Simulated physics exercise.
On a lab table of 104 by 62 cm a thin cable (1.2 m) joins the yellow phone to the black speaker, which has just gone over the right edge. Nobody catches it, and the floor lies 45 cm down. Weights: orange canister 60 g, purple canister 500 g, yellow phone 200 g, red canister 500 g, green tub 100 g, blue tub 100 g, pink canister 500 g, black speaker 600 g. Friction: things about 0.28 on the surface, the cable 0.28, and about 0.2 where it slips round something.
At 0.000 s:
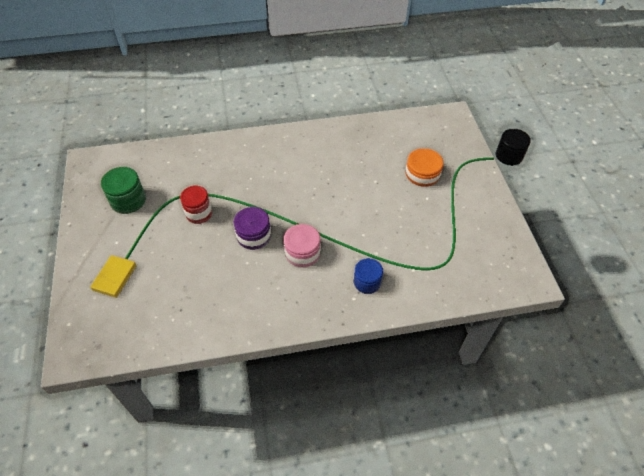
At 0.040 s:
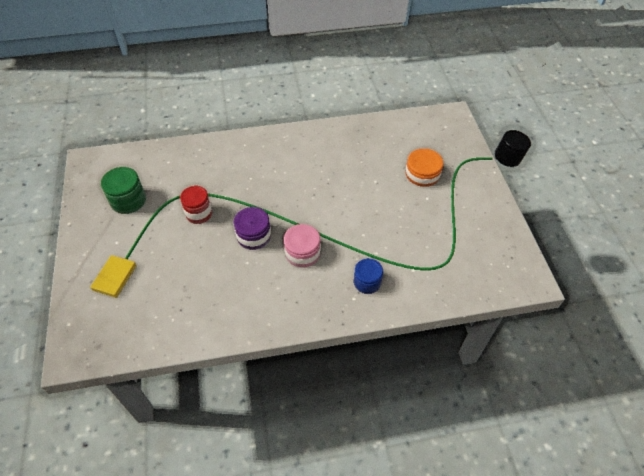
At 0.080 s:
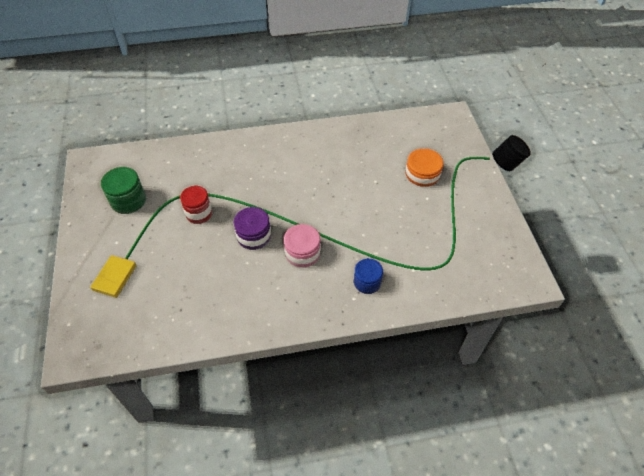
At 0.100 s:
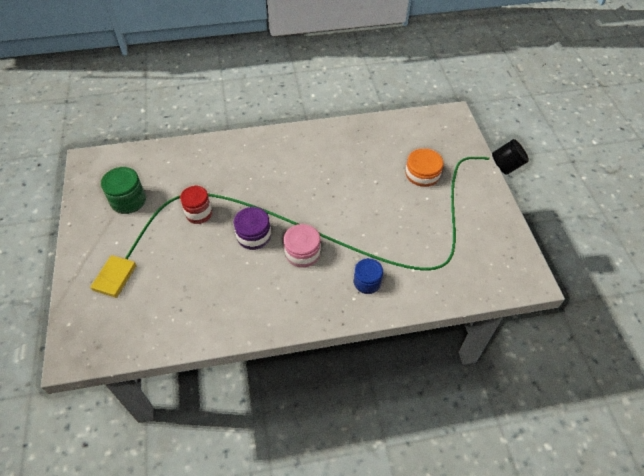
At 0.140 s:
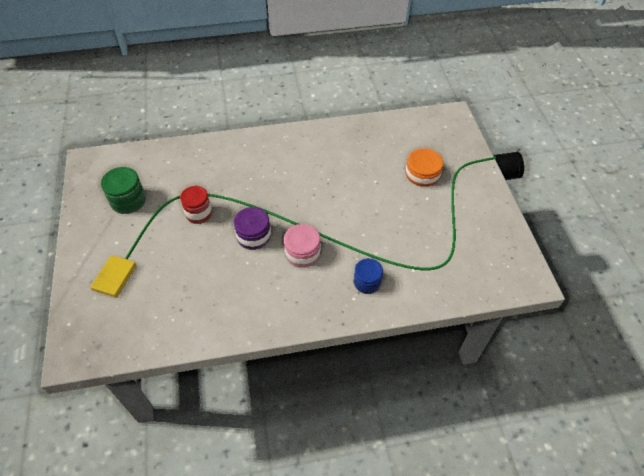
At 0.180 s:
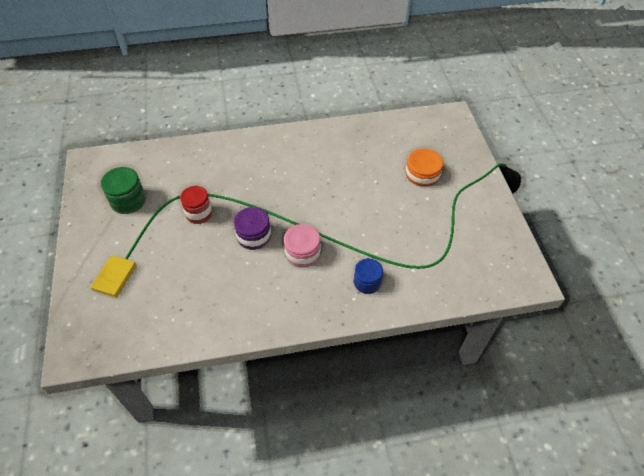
A black speaker tilts and slips down past the right edge of a pale speckled table, seen from above at an angle in a room with a grey tiled floor. A green cable winds from it between orange, blue, pink, purple and red canisters to a yellow phone at left, near a green tub. The cable's right end shifts and straightens slightly, while everything else and the camera stay still.
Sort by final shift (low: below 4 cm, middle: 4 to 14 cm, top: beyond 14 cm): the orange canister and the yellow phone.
Result: Orange canister ends far away, yellow phone reaches the top band.
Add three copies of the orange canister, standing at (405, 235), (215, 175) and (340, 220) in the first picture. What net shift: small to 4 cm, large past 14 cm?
In turn: Large, small, large.
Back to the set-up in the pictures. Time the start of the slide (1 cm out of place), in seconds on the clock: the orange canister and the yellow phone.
About: Orange canister 0.32 s, yellow phone 0.32 s.
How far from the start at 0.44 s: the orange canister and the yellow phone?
Orange canister 10 cm, yellow phone 15 cm.
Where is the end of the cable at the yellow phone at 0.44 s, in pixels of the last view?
Around (184, 227).
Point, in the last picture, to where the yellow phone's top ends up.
Around (173, 193).
By 0.4 s, the cable's tail end at (184, 227); yellow phone 14 cm off its start, orange canister 12 cm off its start, red canister 3 cm off its start.
By 0.7 s, the cable's tail end at (191, 188); yellow phone 23 cm off its start, orange canister 21 cm off its start, red canister 4 cm off its start.
By 0.9 s, the cable's tail end at (191, 188); yellow phone 24 cm off its start at (173, 193), orange canister 21 cm off its start at (415, 102), red canister 4 cm off its start at (208, 203).
By 1.2 s, the cable's tail end at (191, 188); yellow phone 24 cm off its start, orange canister 21 cm off its start, red canister 4 cm off its start.
By 2.4 s, the cable's tail end at (191, 188); yellow phone 24 cm off its start at (173, 193), orange canister 21 cm off its start at (415, 102), red canister 4 cm off its start at (208, 203), black speaker over the edge.
